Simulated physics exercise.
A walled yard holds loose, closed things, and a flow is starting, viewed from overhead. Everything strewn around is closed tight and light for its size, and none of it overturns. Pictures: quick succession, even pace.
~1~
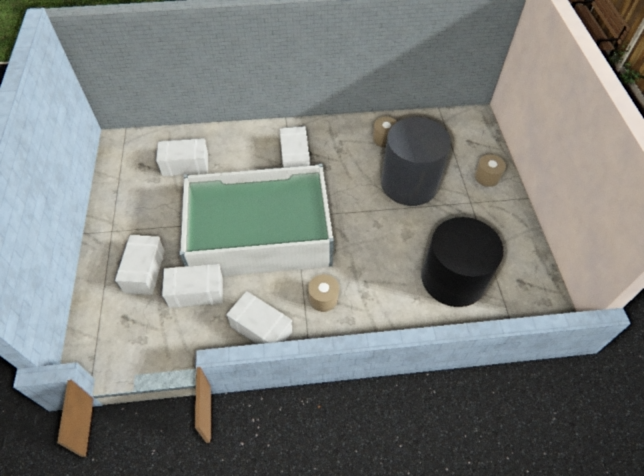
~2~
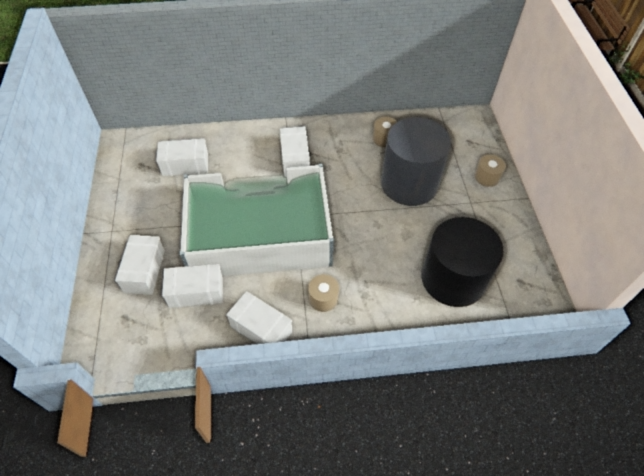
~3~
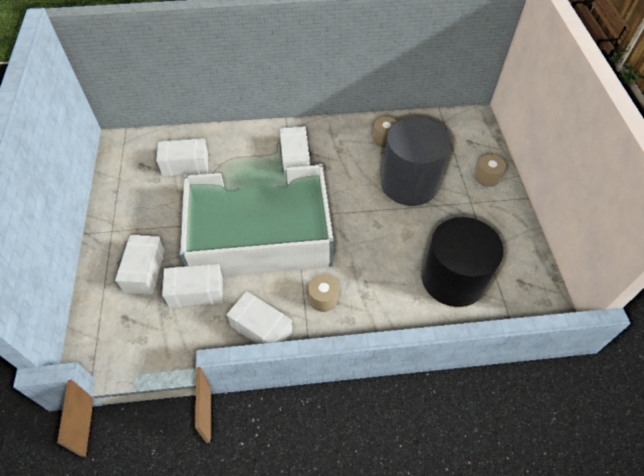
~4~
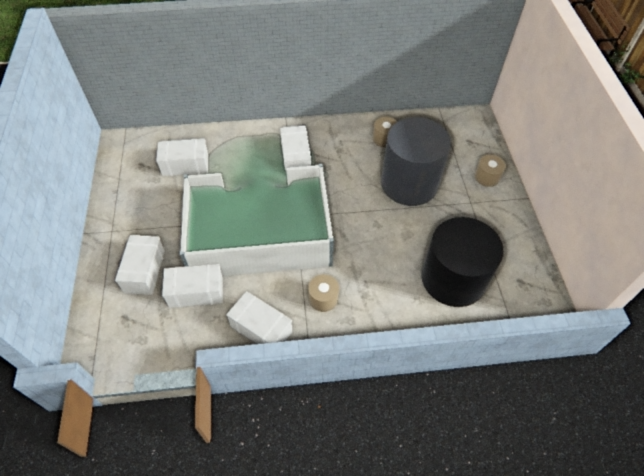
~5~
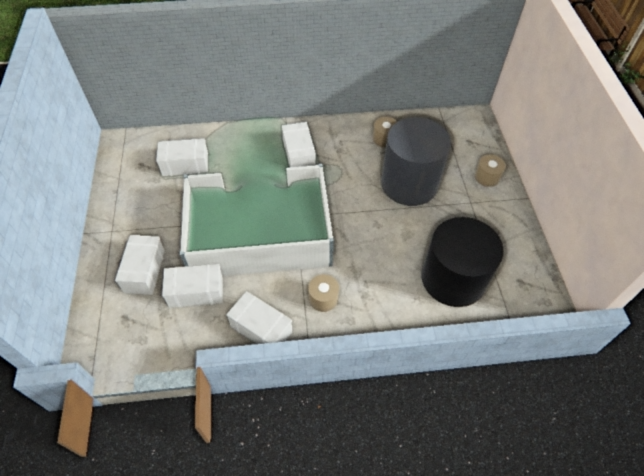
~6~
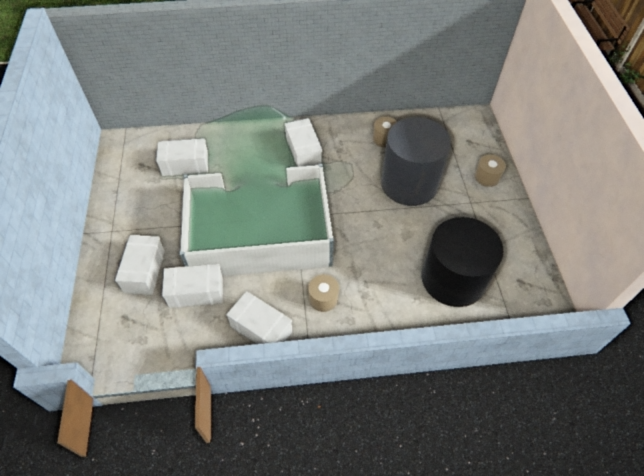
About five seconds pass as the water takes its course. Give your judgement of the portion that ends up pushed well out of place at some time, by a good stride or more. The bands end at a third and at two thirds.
Share: A third up to two thirds.
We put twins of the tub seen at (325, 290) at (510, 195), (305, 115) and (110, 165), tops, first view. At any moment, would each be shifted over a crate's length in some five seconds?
Here's how it goes: Never gets far, sent far off, and lastly sent far off.
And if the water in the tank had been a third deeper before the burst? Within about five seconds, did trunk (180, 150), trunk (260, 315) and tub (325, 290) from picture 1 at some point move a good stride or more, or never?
Note, listed order: Covered it / didn't cover it / didn't cover it.
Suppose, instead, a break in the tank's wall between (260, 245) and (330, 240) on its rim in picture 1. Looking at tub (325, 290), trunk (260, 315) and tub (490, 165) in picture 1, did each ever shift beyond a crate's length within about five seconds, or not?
Results in order: Moved that far / moved that far / stayed within it.
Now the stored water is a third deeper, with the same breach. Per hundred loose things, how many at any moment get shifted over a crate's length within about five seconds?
Estimate: Around 60 in a hundred.
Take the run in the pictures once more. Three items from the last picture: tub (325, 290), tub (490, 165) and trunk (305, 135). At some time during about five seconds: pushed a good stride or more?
Entry one never gets that far, entry two never gets that far, entry three gets that far.
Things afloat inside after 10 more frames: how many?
Well, I'd say 0.
A moment on, 1 of 8 are well off their spots; 0 afloat.
Next, 1 of 8 are well off their spots; 0 afloat.
Later, 3 of 8 are well off their spots; 2 afloat.
In the end, 3 of 8 are well off their spots, and 3 have been at some point; 3 afloat.
